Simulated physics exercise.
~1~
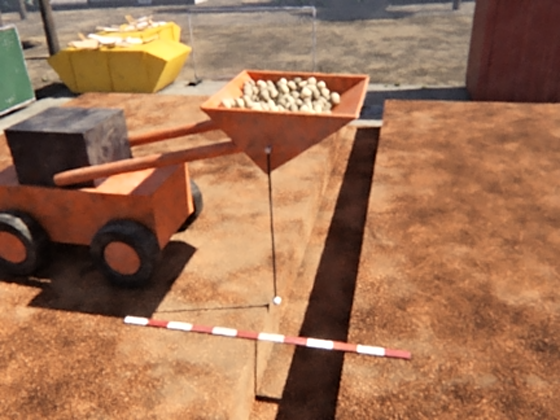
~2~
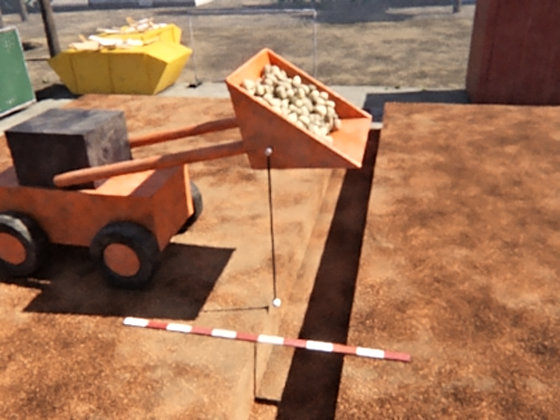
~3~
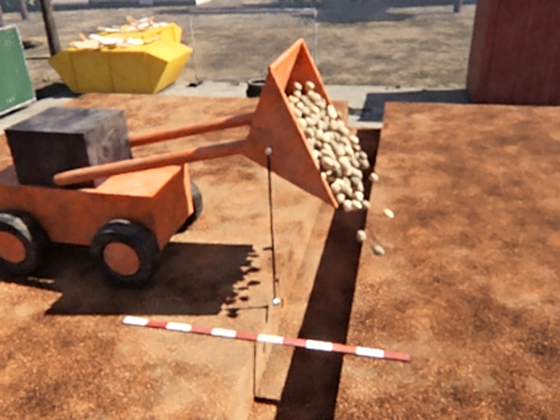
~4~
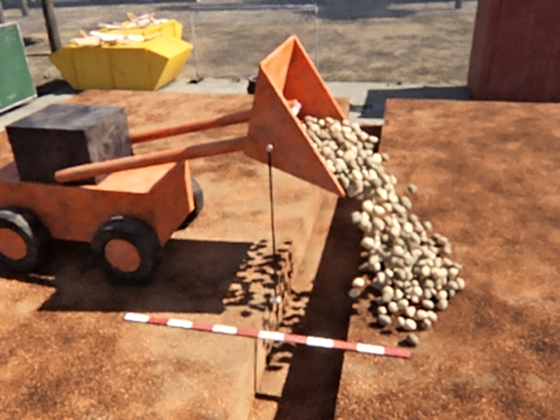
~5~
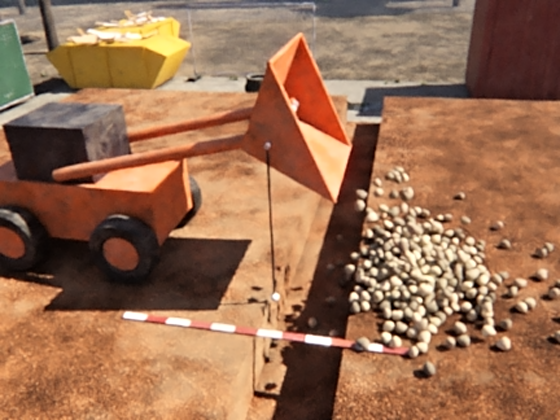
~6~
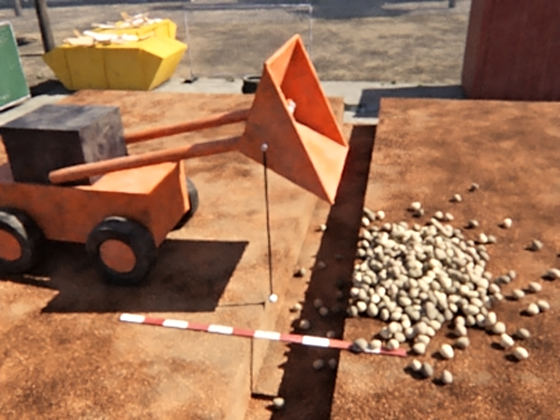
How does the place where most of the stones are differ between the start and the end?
At the start the stones are in the loader's raised bucket. At the end most of them lie in a spread-out heap on the reddish ground to the right of the trench.
